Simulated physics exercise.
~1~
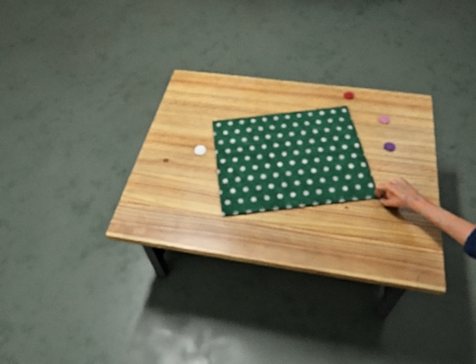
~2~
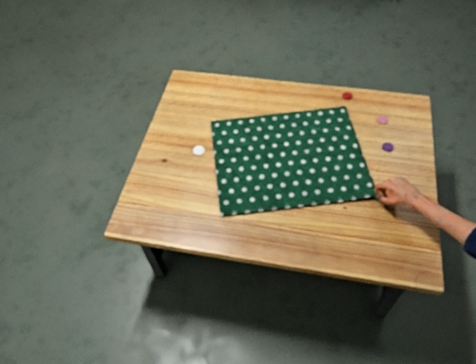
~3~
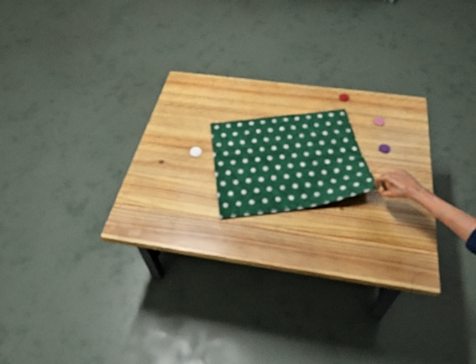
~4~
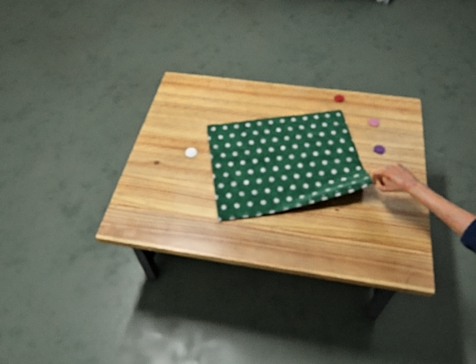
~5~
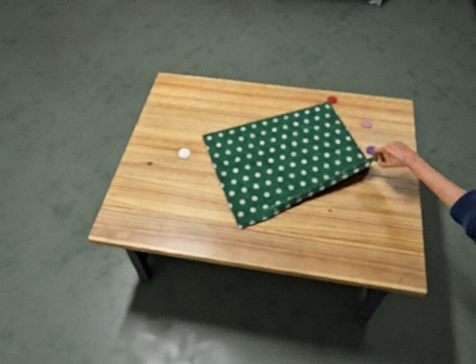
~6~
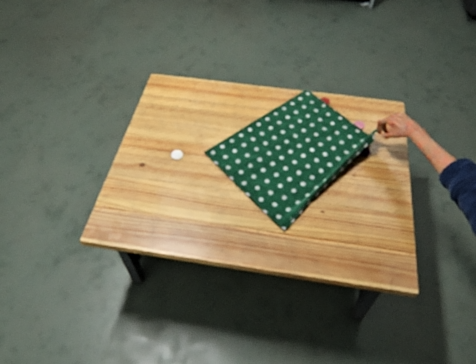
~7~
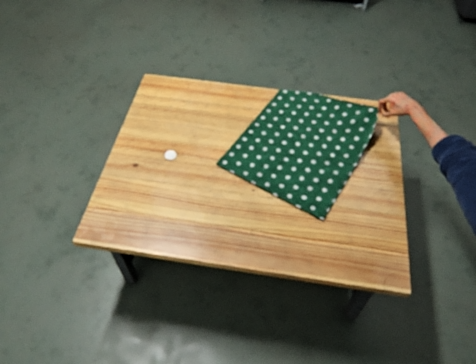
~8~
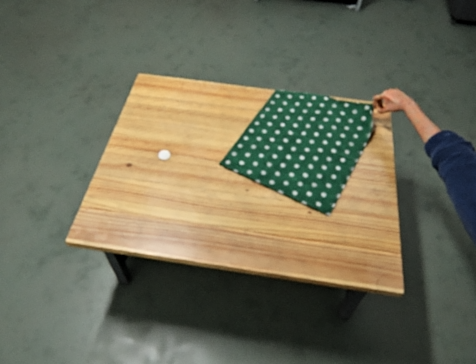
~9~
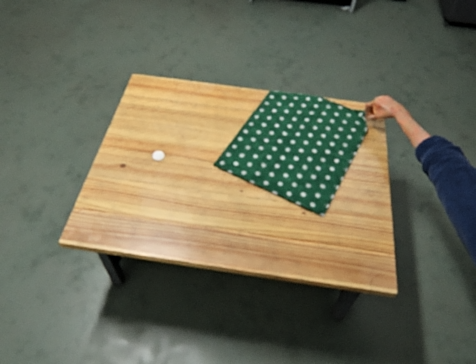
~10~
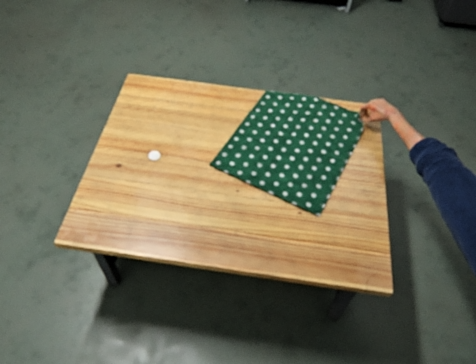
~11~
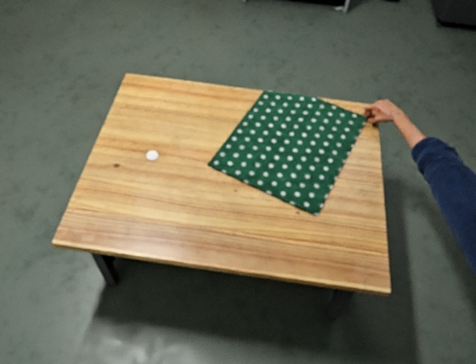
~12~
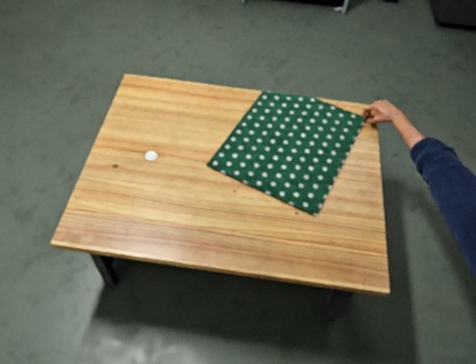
A green dotted cloth is pulled right by a hand, covering three small colored discs.
